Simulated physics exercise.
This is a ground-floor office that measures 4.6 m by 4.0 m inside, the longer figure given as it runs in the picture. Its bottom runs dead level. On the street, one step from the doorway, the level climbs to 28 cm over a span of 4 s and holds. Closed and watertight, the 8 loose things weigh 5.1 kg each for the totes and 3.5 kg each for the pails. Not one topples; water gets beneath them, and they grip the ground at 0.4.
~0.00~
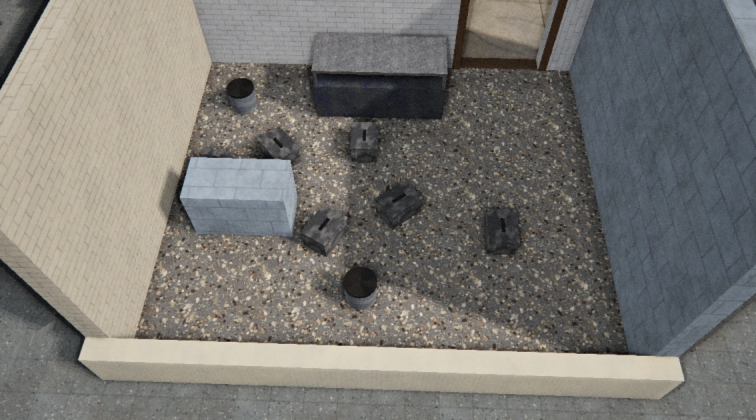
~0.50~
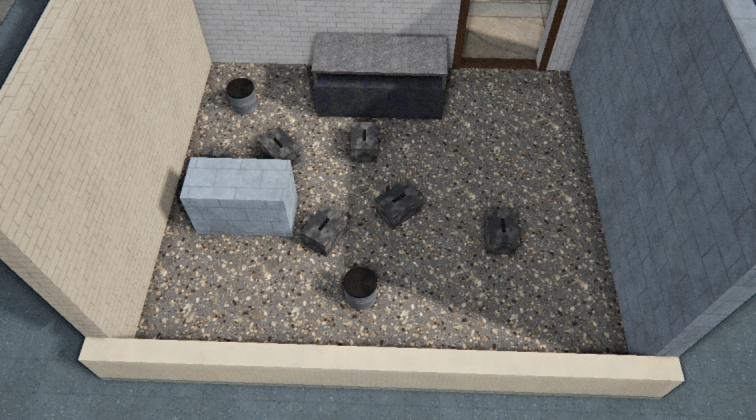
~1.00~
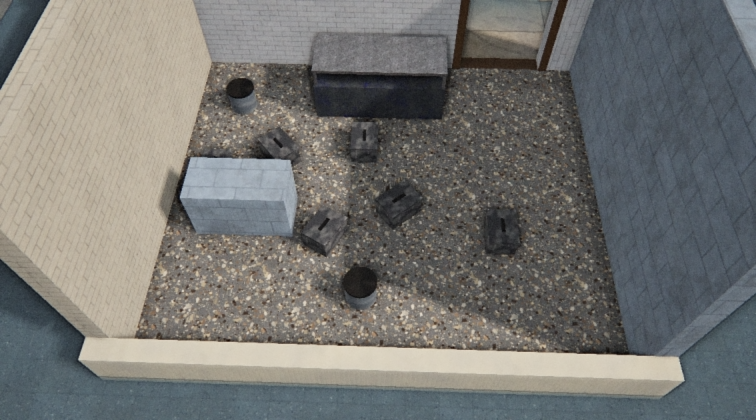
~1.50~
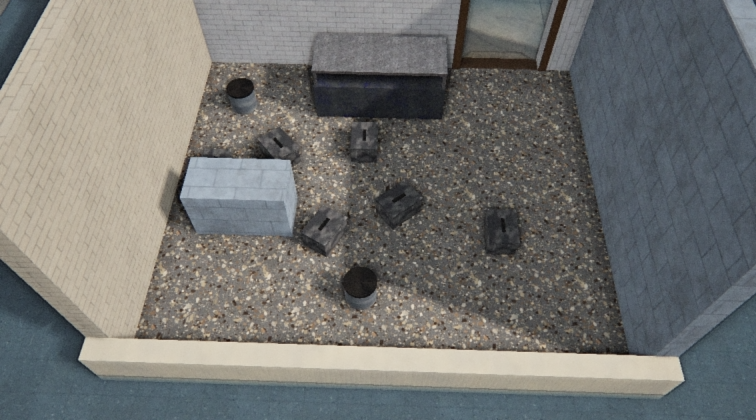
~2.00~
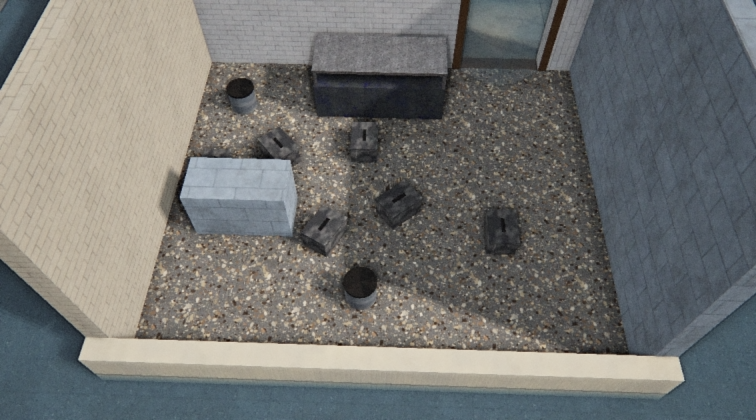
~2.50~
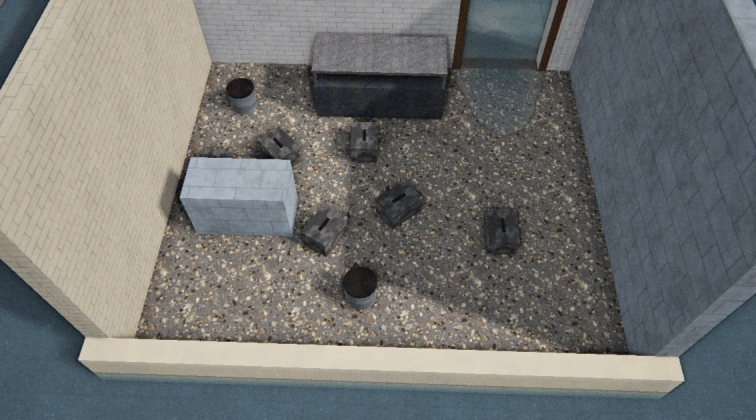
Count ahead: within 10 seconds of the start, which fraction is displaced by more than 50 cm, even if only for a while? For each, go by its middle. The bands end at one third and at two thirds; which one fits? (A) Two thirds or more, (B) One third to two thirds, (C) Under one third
One third to two thirds.
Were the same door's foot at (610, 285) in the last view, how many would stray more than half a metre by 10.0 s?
The count would be 8.
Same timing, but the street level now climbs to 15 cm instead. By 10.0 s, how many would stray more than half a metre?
The count would be 2.
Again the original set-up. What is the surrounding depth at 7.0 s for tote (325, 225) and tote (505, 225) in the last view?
4 and 14 cm.
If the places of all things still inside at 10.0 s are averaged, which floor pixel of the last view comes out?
Roughly at (247, 184).
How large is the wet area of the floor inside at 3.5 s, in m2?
I'd estimate close to 4.0 m2.
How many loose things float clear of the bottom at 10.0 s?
The number is 4.
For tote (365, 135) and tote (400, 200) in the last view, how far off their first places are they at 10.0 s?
In that order: 0 cm, 250 cm.
After 3.5 s 0 of 8 are over 50 cm from their spots; 0 afloat.
After 4.5 s 0 of 8 are over 50 cm from their spots; 0 afloat.
After 7.0 s 2 of 8 are over 50 cm from their spots; 3 afloat.
After 10.0 s 4 of 8 are over 50 cm from their spots, and 4 have been at some point; 4 afloat.
